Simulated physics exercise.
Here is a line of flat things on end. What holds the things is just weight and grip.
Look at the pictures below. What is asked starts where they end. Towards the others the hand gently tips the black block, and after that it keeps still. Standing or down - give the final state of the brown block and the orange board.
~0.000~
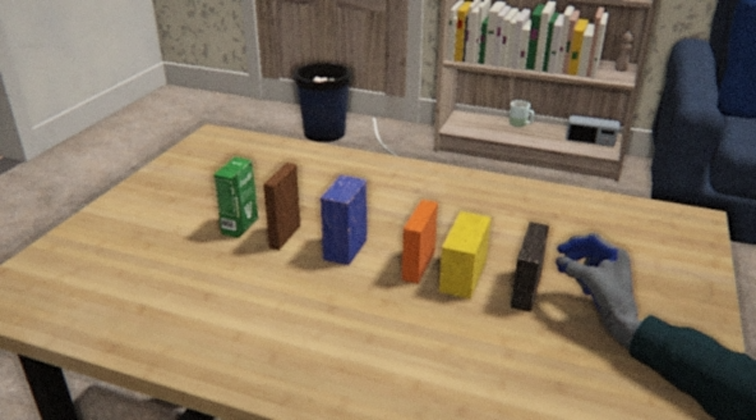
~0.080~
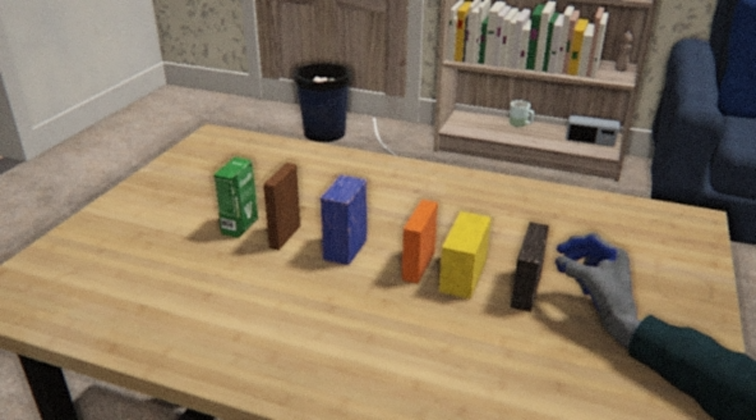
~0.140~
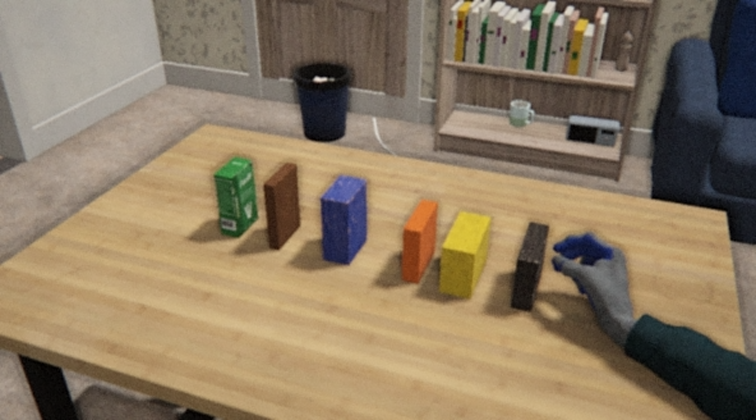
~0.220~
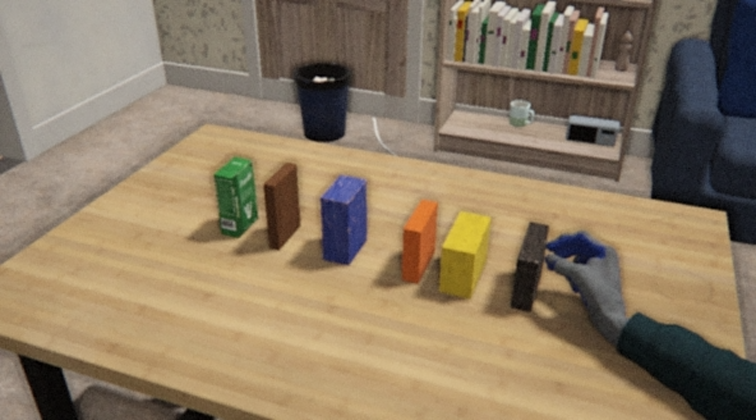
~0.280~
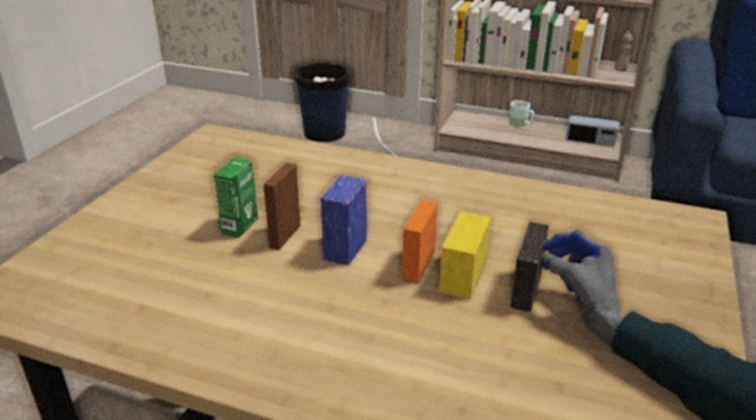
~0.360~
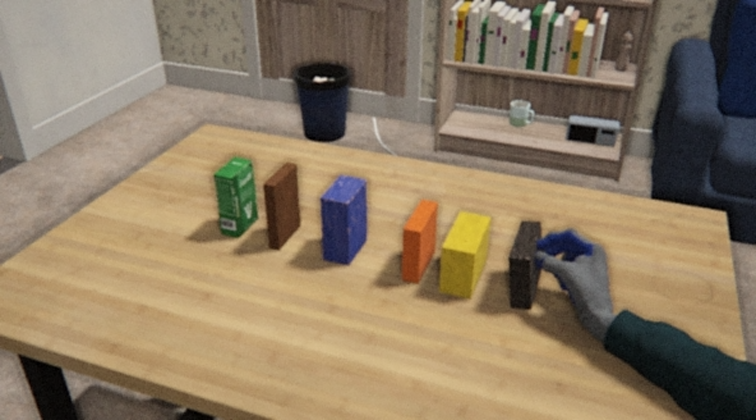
Brown block: Standing; orange board: Standing.
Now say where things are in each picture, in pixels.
The first picture shows brown block (283, 206); orange board (420, 241).
The second picture shows yellow block (465, 254); blue block (345, 220).
The third picture shows yellow block (465, 254); blue block (345, 220).
The fourth picture shows yellow block (465, 254); blue block (345, 220).
The fifth picture shows yellow block (465, 254); blue block (345, 220).
The sixth picture shows black block 8° over; brown block (283, 206); orange board (420, 241).
After 0.46 s, black block 18° over.
After 0.66 s, black block 41° over.
After 1.16 s, brown block resting near (283, 206); orange board resting near (420, 241).
At rest (1.6 s), all 4 in place. Seen from the same camera at the end, brown block near (283, 206), orange board near (420, 241).
